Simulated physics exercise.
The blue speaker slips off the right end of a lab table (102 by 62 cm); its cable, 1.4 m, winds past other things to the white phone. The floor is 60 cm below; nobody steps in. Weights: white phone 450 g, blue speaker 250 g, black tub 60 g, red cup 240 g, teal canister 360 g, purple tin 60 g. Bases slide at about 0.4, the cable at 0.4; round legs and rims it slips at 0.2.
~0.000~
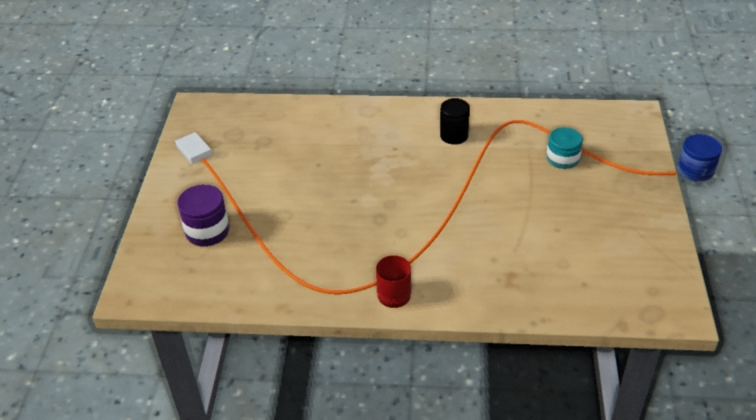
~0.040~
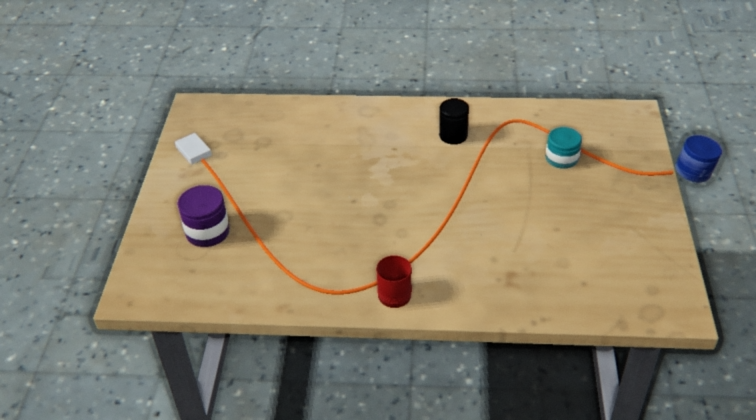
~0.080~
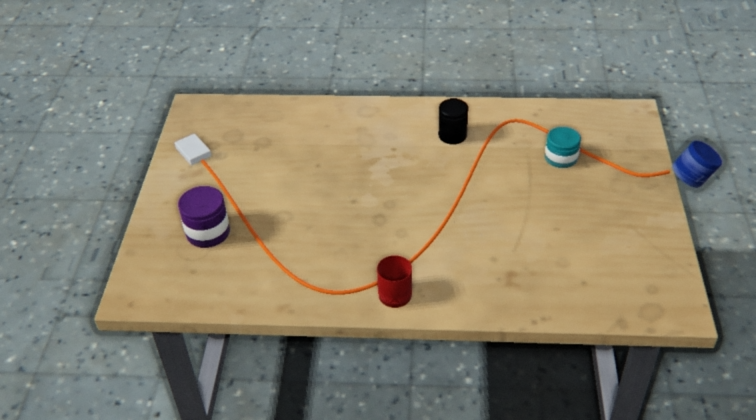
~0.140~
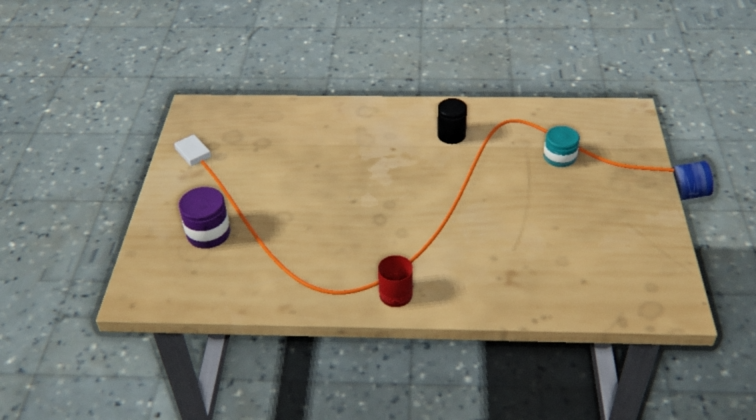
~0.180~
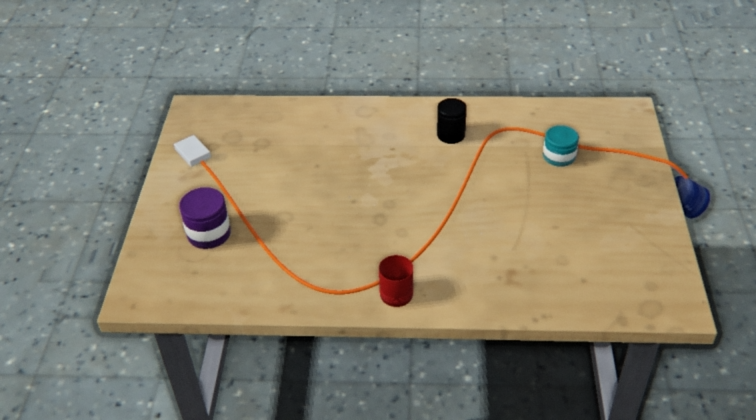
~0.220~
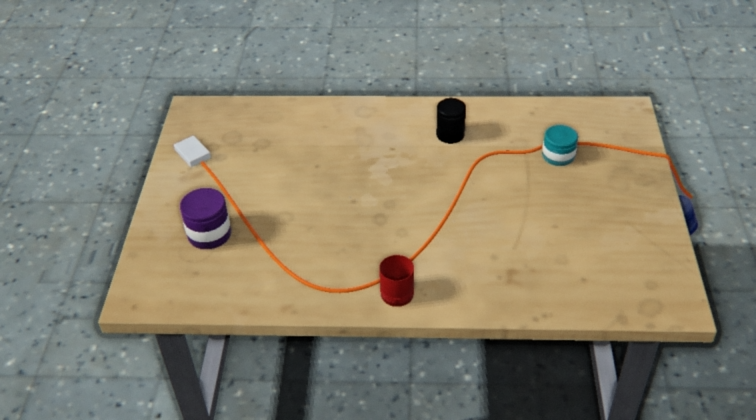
To begin with, a blue speaker sits at the right edge of a wooden table, attached to an orange cable winding past several containers to a white phone. The speaker tips and slips over the edge, dropping lower as the cable's right-hand stretch is drawn along, flattening its upper bend, while the containers stay put.
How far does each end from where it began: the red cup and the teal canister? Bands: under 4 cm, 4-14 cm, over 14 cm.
In order: The red cup barely shifts; the teal canister stays in the low band.
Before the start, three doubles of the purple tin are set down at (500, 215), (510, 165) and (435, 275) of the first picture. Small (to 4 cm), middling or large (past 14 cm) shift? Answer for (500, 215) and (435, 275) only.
In that order: Small, small.
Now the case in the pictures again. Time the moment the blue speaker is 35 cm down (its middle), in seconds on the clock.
About: 0.36 s.
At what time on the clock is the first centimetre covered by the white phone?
About: White phone 0.48 s.
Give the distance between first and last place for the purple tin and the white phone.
About: Purple tin 0 cm, white phone 2 cm.
By 0.5 s, the cable's tail end at (207, 160); blue speaker over the edge, black tub 2 cm off its start.
By 0.7 s, the cable's tail end at (224, 153); blue speaker over the edge, black tub 3 cm off its start, white phone 3 cm off its start.
By 1.0 s, the cable's tail end at (224, 153); blue speaker over the edge, black tub 3 cm off its start at (452, 97), white phone 3 cm off its start at (206, 145).
By 1.2 s, the cable's tail end at (224, 153); blue speaker over the edge, black tub 3 cm off its start, white phone 3 cm off its start.
By 2.4 s, the cable's tail end at (224, 153); teal canister 0 cm off its start at (562, 135), red cup 0 cm off its start at (397, 268), blue speaker over the edge, black tub 3 cm off its start at (452, 97).
